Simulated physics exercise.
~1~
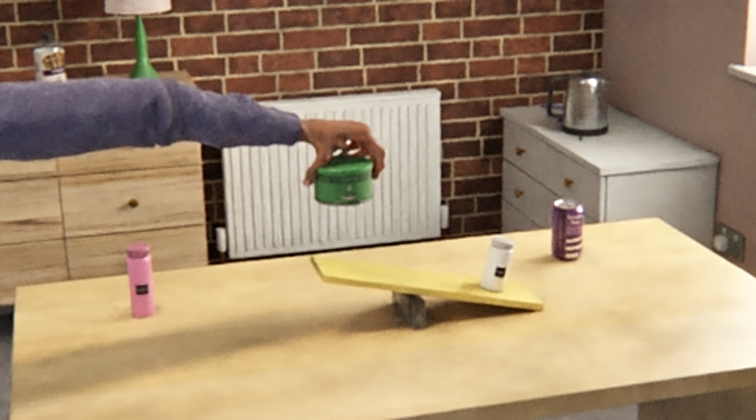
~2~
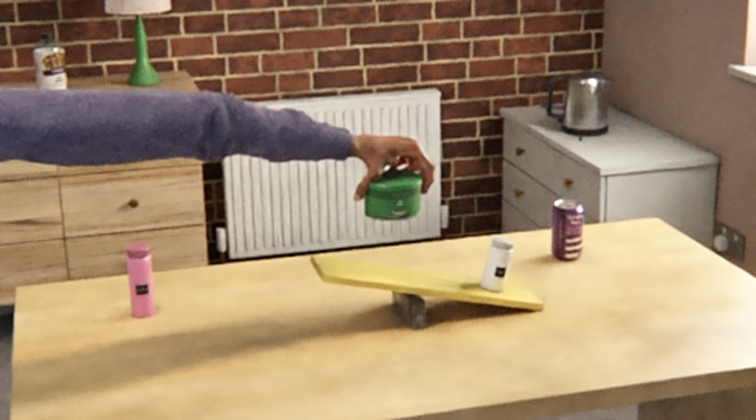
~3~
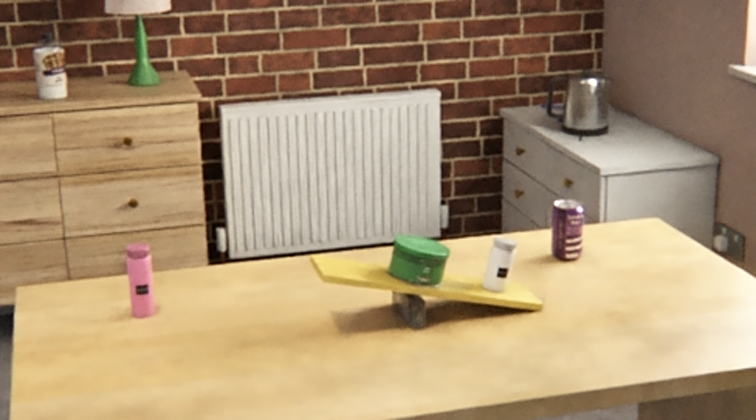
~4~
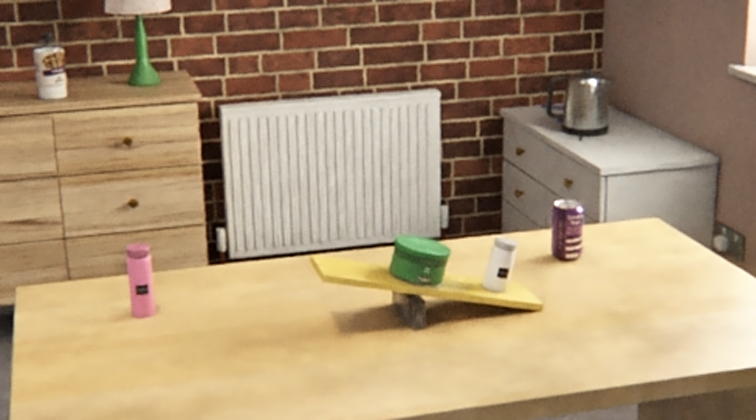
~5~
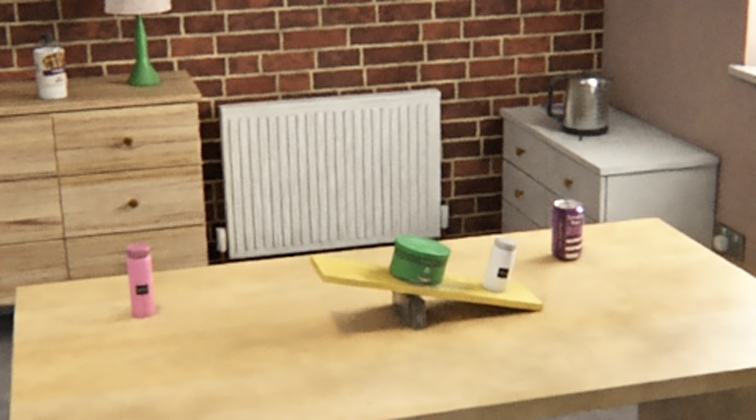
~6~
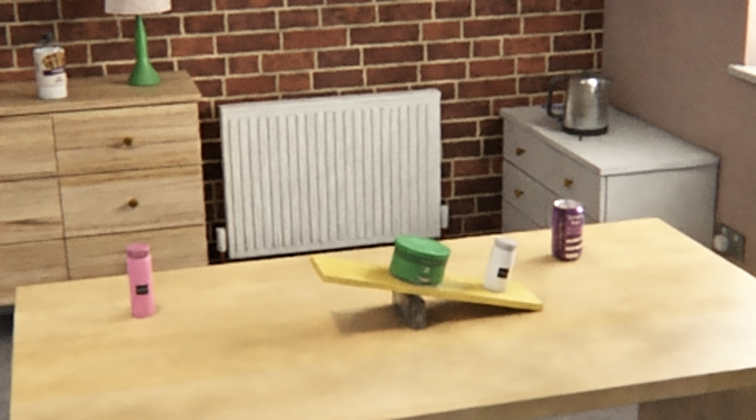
In a room with a brick wall, a hand carried a green tub rightward over a tilted yellow plank on a table and set it near the middle beside a white shaker, then withdrew, and the plank stayed leaning down to the right.
